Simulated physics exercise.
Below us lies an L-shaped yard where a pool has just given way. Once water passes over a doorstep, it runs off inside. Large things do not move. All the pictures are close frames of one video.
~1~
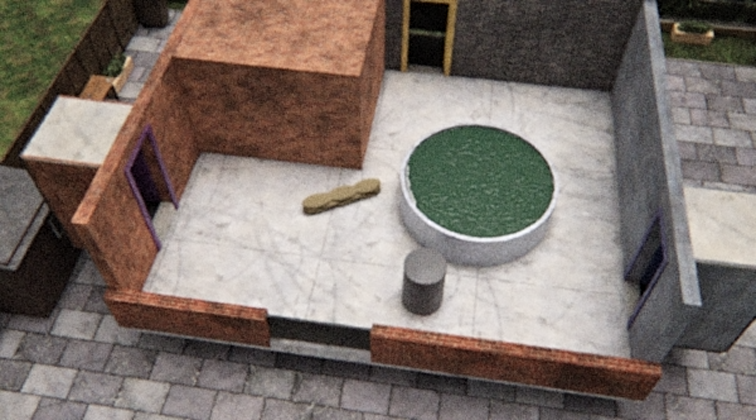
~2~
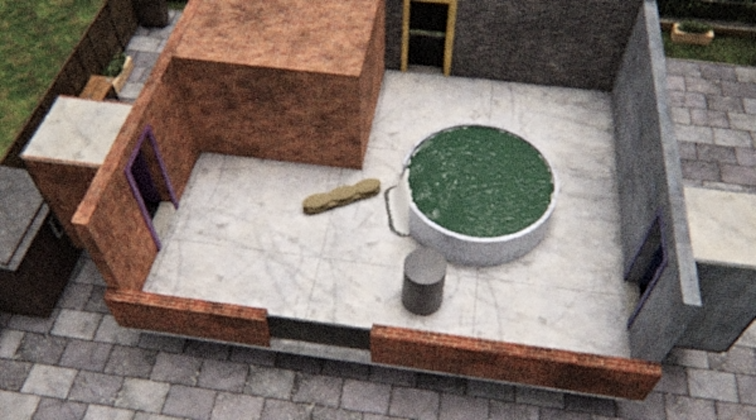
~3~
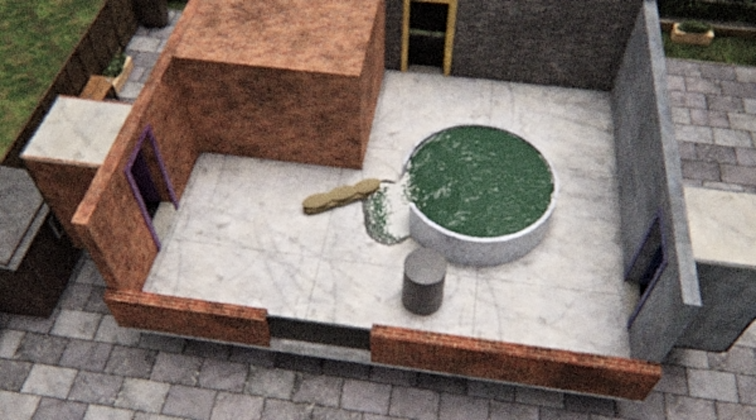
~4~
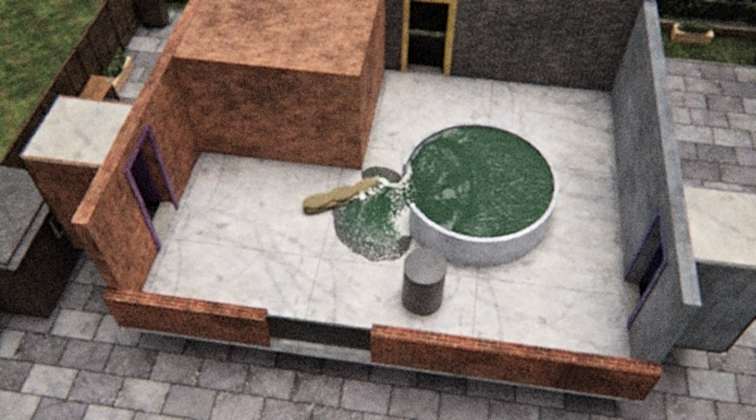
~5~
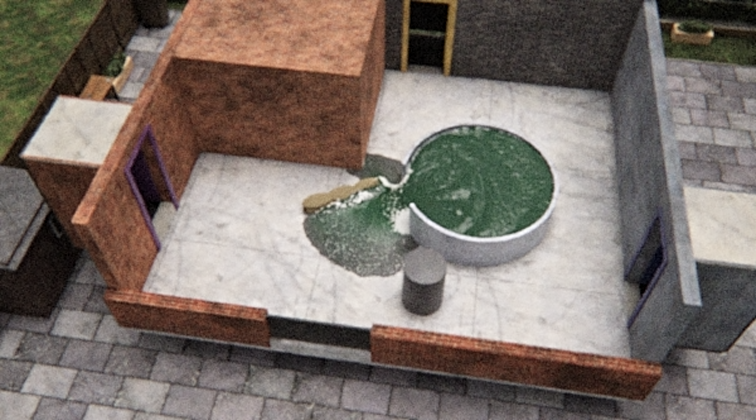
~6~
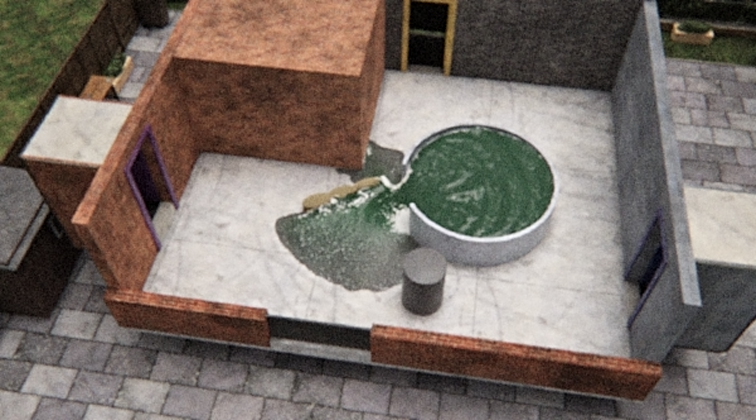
Round pool of green water splitting at its left side, water pouring out and fanning across the pale walled yard floor.
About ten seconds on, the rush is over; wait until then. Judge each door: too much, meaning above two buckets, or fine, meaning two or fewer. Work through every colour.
Purple door: Fine, yellow door: Too much, blue door: Fine.
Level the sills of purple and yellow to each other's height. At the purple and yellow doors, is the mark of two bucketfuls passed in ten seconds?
One by one: Purple door overshoots, yellow door falls short.
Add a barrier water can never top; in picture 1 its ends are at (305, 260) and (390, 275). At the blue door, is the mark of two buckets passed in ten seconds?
Result for blue - under the threshold.
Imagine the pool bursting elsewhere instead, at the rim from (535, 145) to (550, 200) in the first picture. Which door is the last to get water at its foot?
The door marked purple.
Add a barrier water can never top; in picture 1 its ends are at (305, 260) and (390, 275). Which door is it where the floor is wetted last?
That would be the blue-painted one.
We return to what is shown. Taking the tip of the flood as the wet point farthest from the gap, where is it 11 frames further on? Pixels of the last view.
Close to (135, 310).
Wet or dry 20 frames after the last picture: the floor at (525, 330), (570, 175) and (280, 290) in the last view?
Taking them as listed, they are spared, spared and waterlogged.
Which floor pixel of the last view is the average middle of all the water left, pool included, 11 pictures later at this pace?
I'd place it roughly at (413, 219).
A moment on, water covers 30 % of the floor; the purple door wet at the sill, nothing in, the yellow door not reached, the blue door not reached.
Next, water covers 40 % of the floor; the purple door wet at the sill, nothing in, the yellow door not reached, the blue door not reached.
Then, water covers 45 % of the floor; the purple door wet at the sill, nothing in, the yellow door under two buckets in, the blue door not reached.
Later, water covers 65 % of the floor; the purple door wet at the sill, nothing in, the yellow door over two buckets in, the blue door not reached.
In the end, water covers 90 % of the floor; the purple door wet at the sill, nothing in, the yellow door far over two buckets in, the blue door wet at the sill, nothing in.
